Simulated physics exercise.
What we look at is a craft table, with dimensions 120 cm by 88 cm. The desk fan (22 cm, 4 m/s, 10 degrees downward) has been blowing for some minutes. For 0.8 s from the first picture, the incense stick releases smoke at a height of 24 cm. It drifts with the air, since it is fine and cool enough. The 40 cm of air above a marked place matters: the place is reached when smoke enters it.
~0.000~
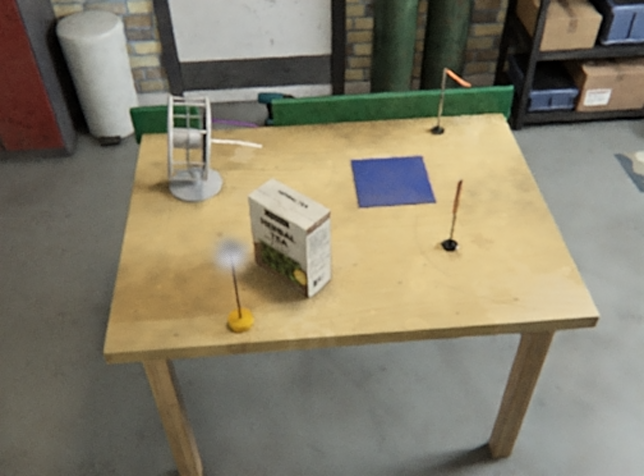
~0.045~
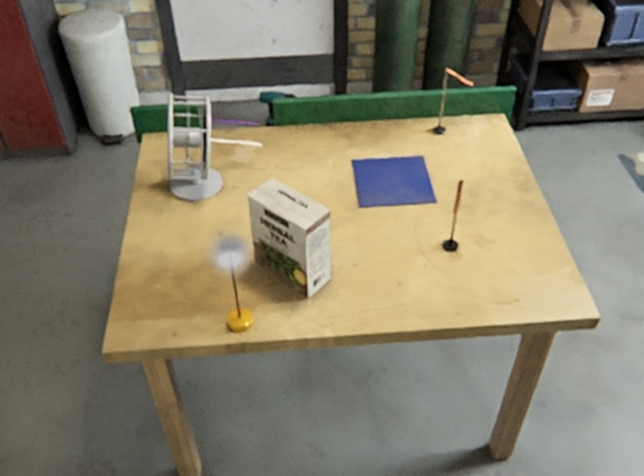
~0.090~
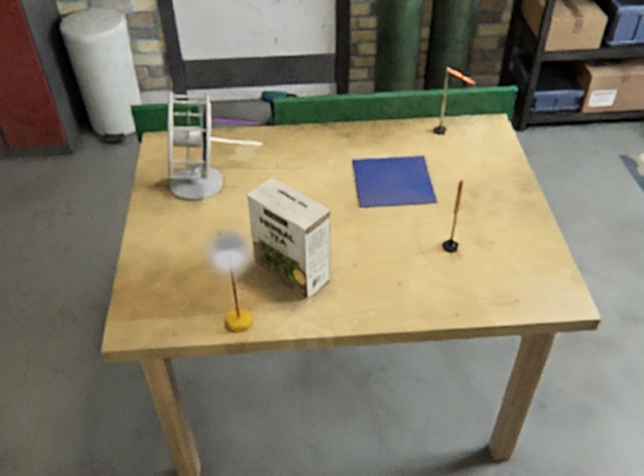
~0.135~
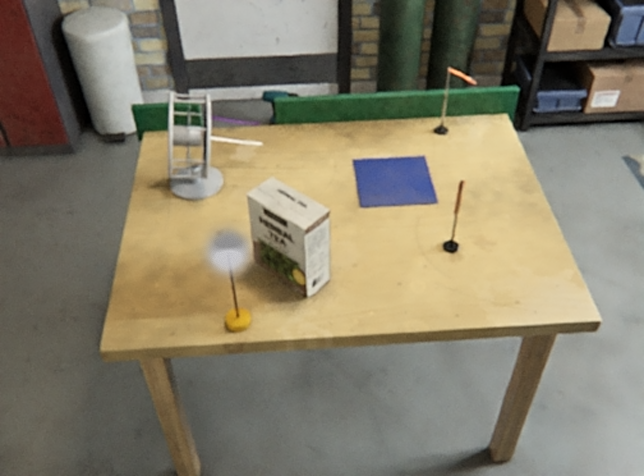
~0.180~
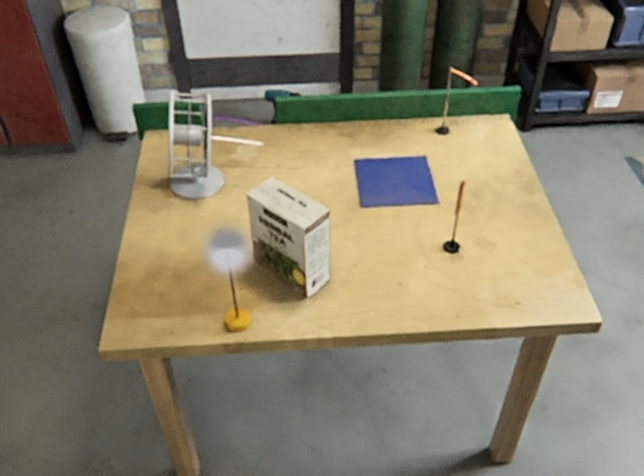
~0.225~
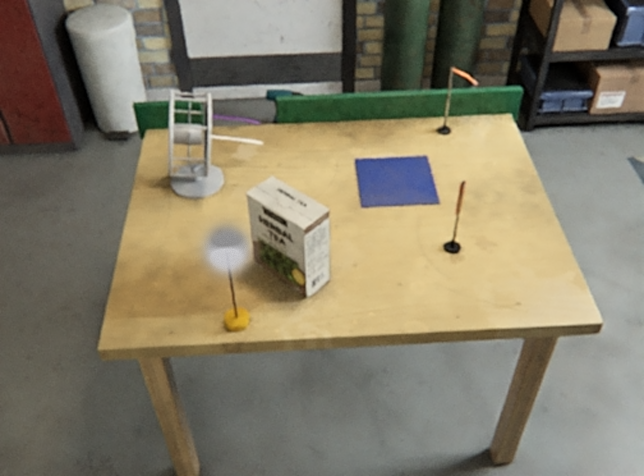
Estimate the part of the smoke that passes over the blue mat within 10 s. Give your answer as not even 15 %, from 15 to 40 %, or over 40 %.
My answer: Over 40 %.
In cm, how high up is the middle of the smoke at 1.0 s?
I'd put it at around 22 cm up.
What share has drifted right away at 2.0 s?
0 per cent.
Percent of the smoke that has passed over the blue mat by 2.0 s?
Roughly 0 in a hundred by then.
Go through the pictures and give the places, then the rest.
The smoke is thickest near (231, 255), the incense stick stands at (233, 269) and the desk fan is at (188, 139), in the first picture.
The smoke is thickest near (230, 253) and the blue mat is centred on (393, 181), in the second picture.
The smoke is thickest near (229, 252), a ribbon ends at (456, 213) and a ribbon ends at (474, 83), in the third picture.
The smoke is thickest near (228, 252) and the top of a carton is at (288, 202), in the fourth picture.
The smoke is thickest near (227, 251), in the fifth picture.
The smoke is thickest near (226, 250), a ribbon ends at (458, 214) and a ribbon ends at (478, 84), in the sixth picture.
By 1.0 s, 0 % has passed over the blue mat; 0 % has left the area, and the middle of the rest is near (226, 237).
By 2.0 s, 0 % has passed over the blue mat; 0 % has left the area, and the middle of the rest is near (220, 206).
By 4.0 s, 83 % has passed over the blue mat; 75 % has left the area, and the middle of the rest is near (521, 257).
By 10.0 s, 85 % has passed over the blue mat; 96 % has left the area.
